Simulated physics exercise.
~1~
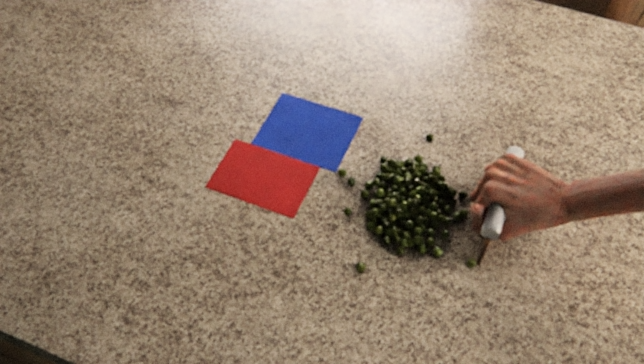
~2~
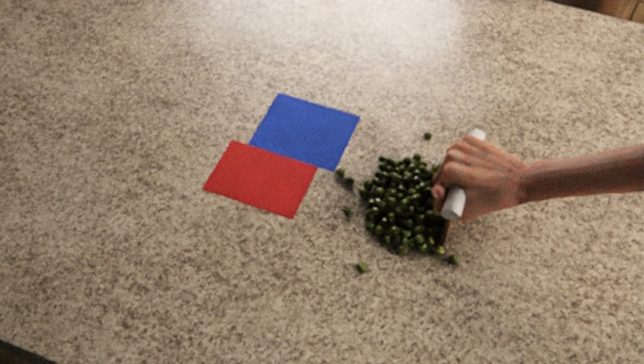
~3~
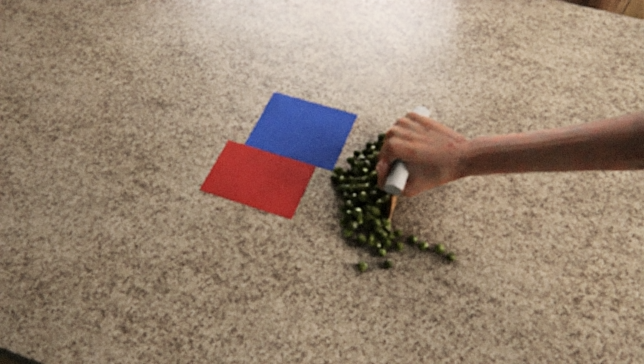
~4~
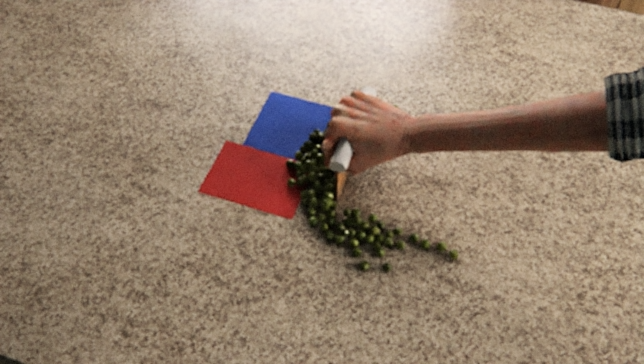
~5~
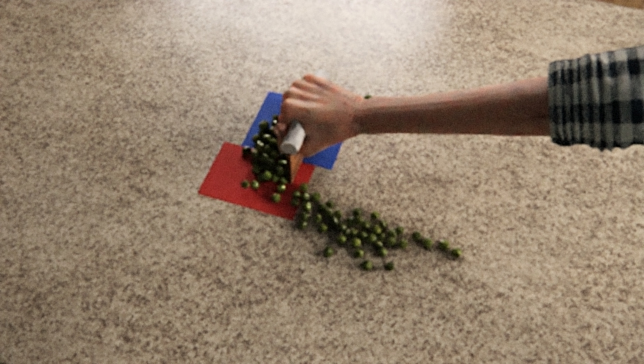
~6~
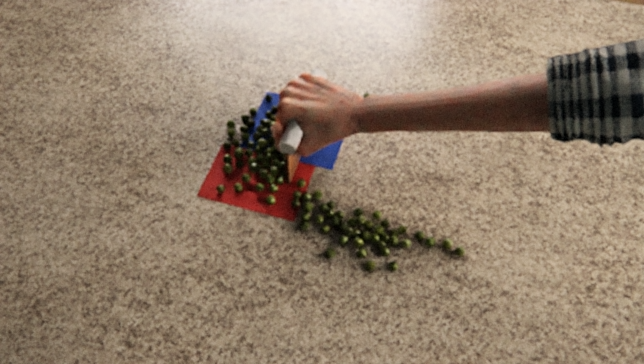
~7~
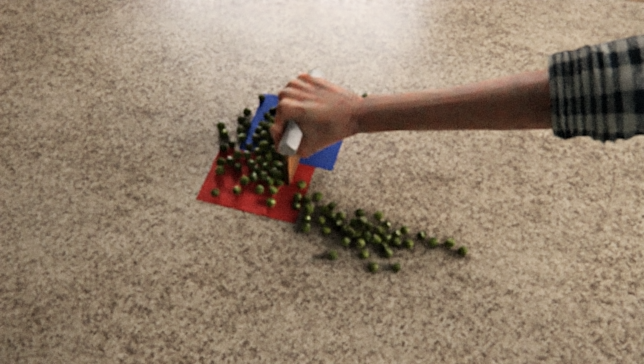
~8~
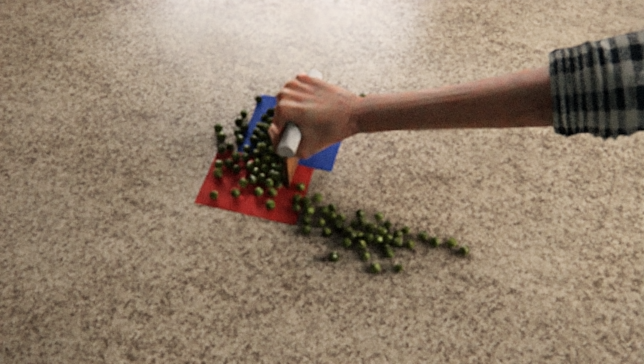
A hand dragging a scraper left through small green olives on a speckled counter, leaving them strewn across red and blue sheets and beyond.
